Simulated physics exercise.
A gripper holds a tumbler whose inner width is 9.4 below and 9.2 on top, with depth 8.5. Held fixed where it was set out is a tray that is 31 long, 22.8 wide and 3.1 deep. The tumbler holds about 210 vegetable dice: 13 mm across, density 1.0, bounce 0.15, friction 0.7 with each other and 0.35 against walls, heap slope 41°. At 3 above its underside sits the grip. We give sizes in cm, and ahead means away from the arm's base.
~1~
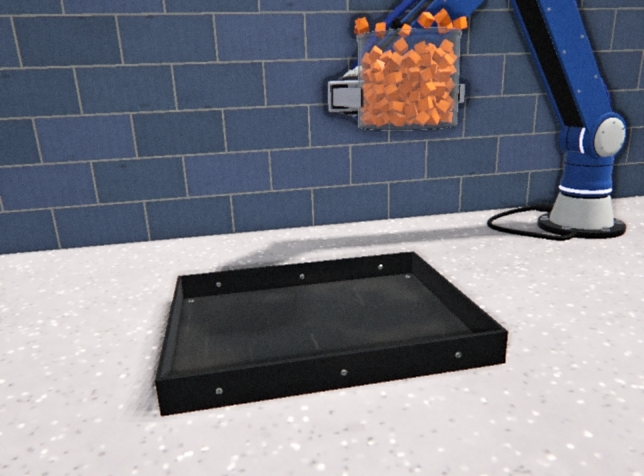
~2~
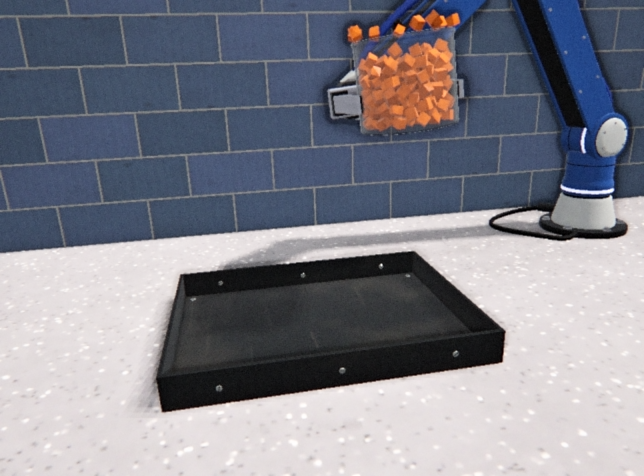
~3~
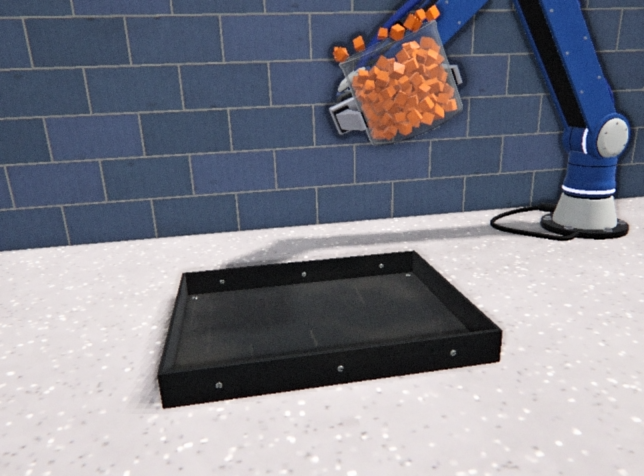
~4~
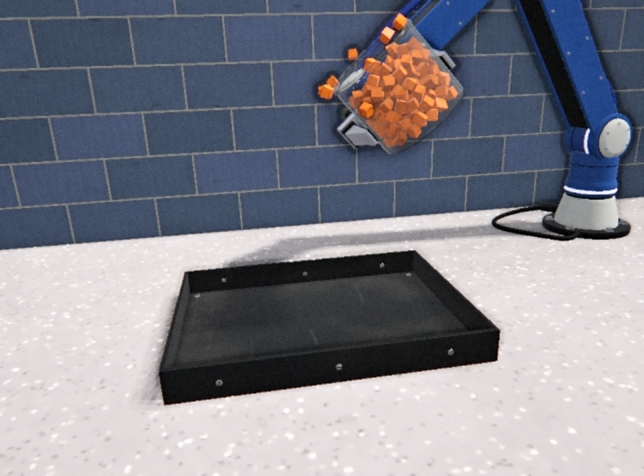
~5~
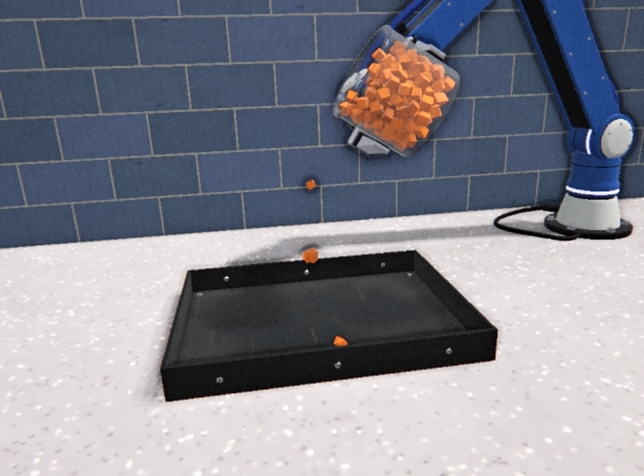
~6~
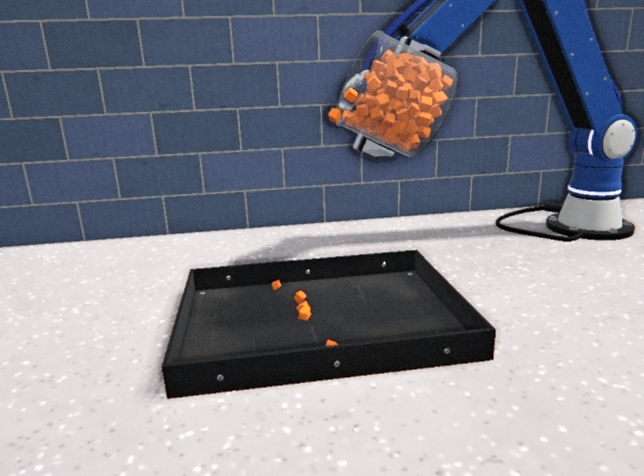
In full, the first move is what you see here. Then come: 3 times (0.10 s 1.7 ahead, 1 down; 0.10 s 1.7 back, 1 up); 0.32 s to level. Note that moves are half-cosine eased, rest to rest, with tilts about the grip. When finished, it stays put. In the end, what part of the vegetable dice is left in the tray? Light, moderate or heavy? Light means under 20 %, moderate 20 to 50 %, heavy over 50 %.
Light.
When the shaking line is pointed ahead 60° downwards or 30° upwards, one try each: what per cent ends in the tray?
It comes to around 5 per cent on the first try and around 15 per cent on the second.
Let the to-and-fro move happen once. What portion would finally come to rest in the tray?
5 per cent or so.
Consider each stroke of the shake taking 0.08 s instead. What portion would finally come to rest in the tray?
Roughly 10 percent then.
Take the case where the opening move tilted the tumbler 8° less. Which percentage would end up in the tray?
It would be near 5 per cent.
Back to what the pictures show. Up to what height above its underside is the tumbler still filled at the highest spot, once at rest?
8.5 cm.
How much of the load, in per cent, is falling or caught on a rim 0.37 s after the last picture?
About 1 per cent.
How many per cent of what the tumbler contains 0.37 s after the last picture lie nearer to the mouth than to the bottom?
Something like 40 percent sits in that half.
Then, 0.37 s after the last picture, tilted 64° forward, highest piece 28 above the table; 194 in the tumbler, 10 in the tray, 3 in flight or on a rim.
Then, 0.74 s after the last picture, tilted 39° forward, highest piece 28 above the table; 189 in the tumbler, 17 in the tray, 1 in flight or on a rim.
Then, 1.12 s after the last picture, level, highest piece 30 above the table; 189 in the tumbler, 18 in the tray.
Then, 2.17 s after the last picture, level, highest piece 30 above the table; 189 in the tumbler, 18 in the tray.
Final count, 189 in the tumbler, 18 in the tray. That is 9 % in the tray.
